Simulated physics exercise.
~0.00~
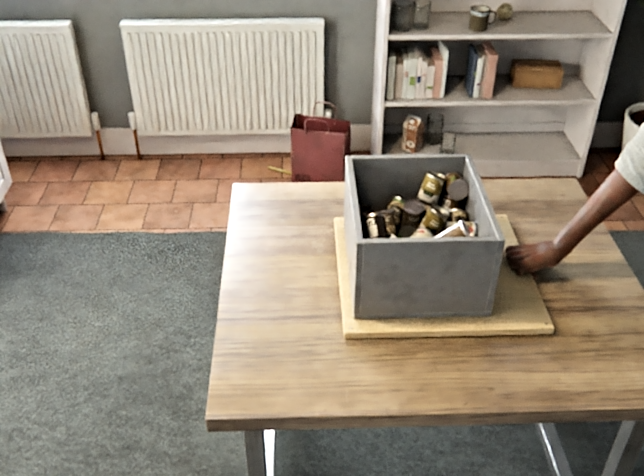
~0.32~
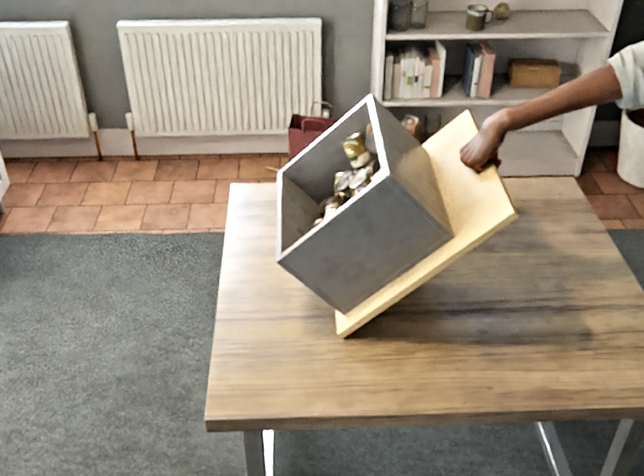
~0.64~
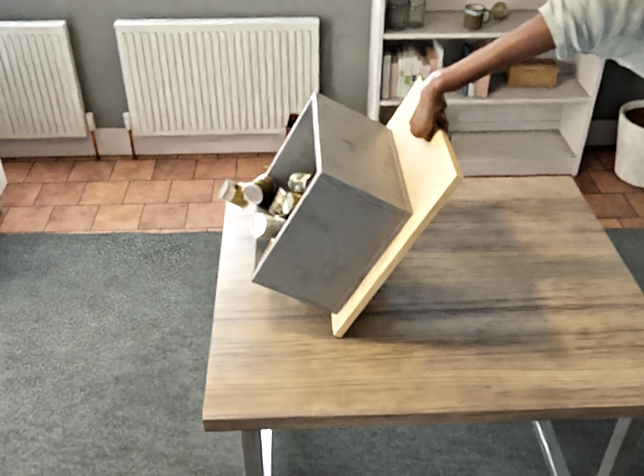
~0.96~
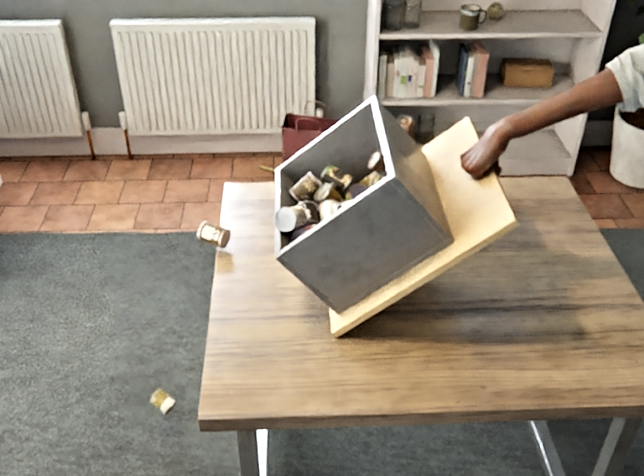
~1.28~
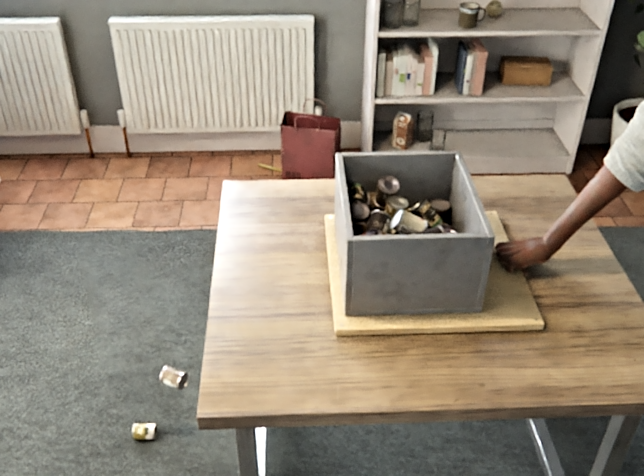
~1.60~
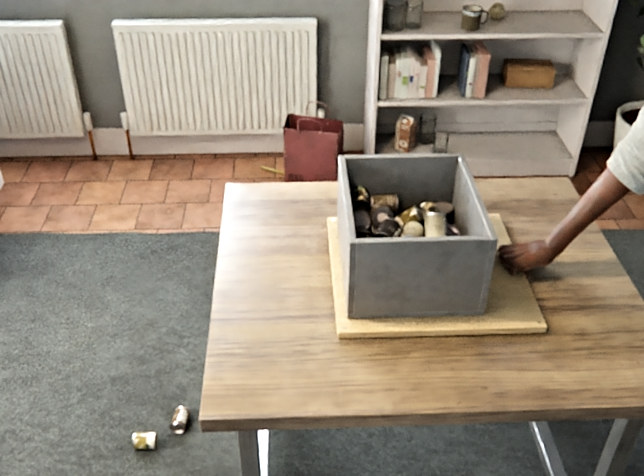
A grey tub of small tins tips left by hand, spills two, and is lowered flat.
